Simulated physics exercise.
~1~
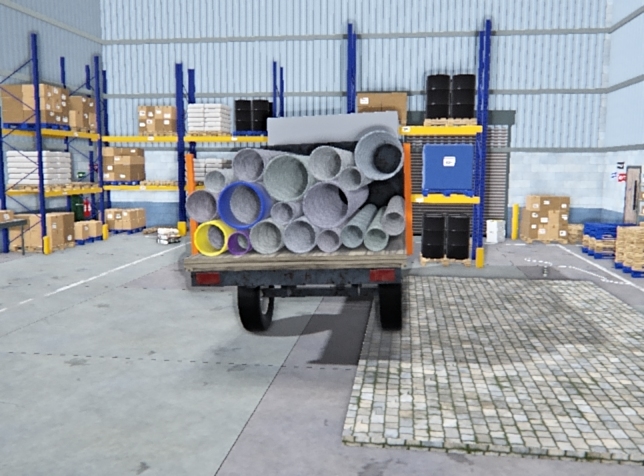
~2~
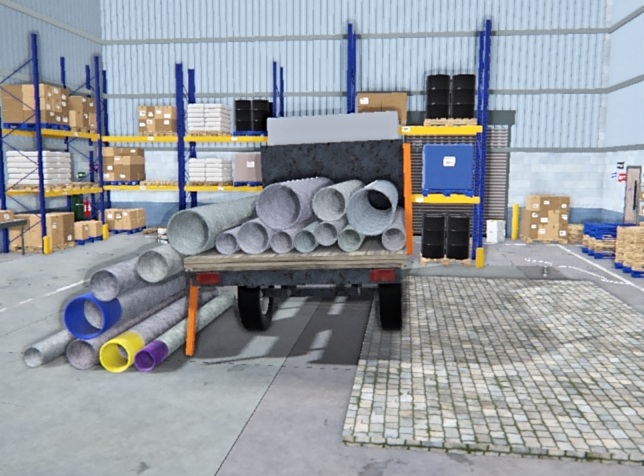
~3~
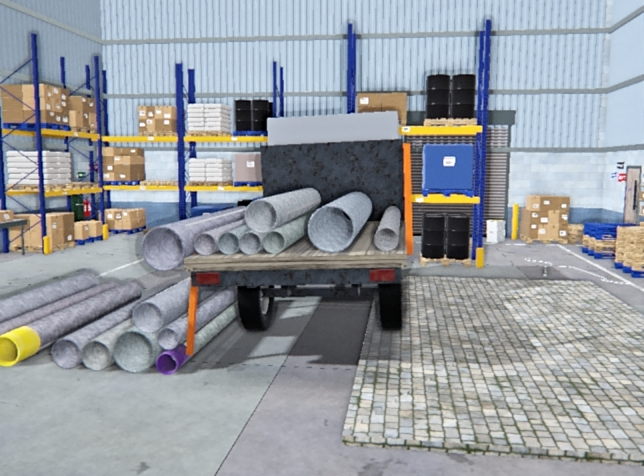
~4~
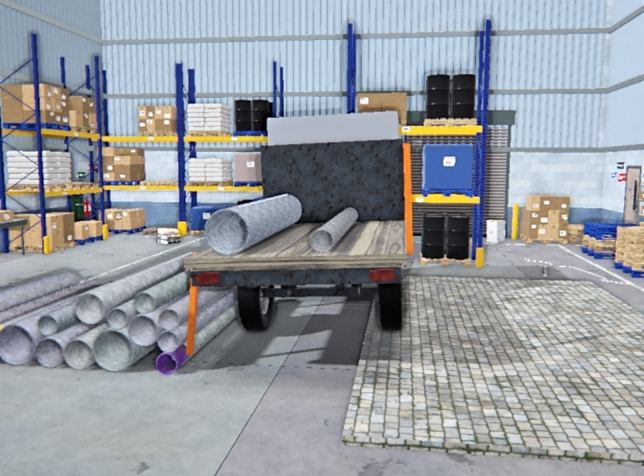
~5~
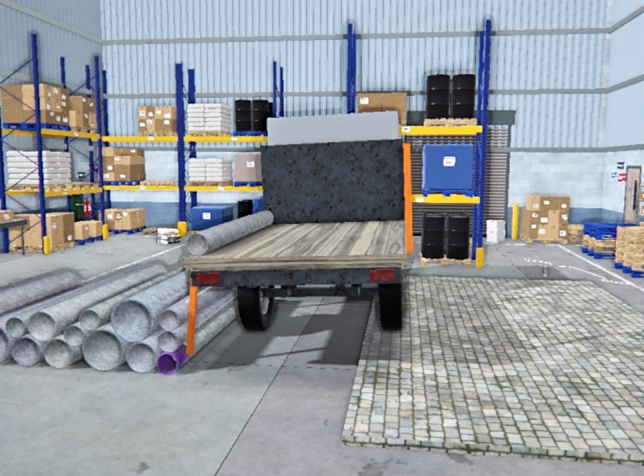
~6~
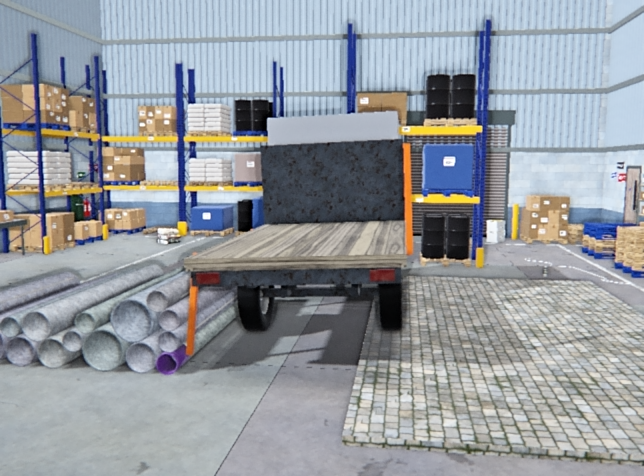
Grey, blue, yellow and purple pipes rolling off the left side of a flatbed in a warehouse, leaving its deck empty.
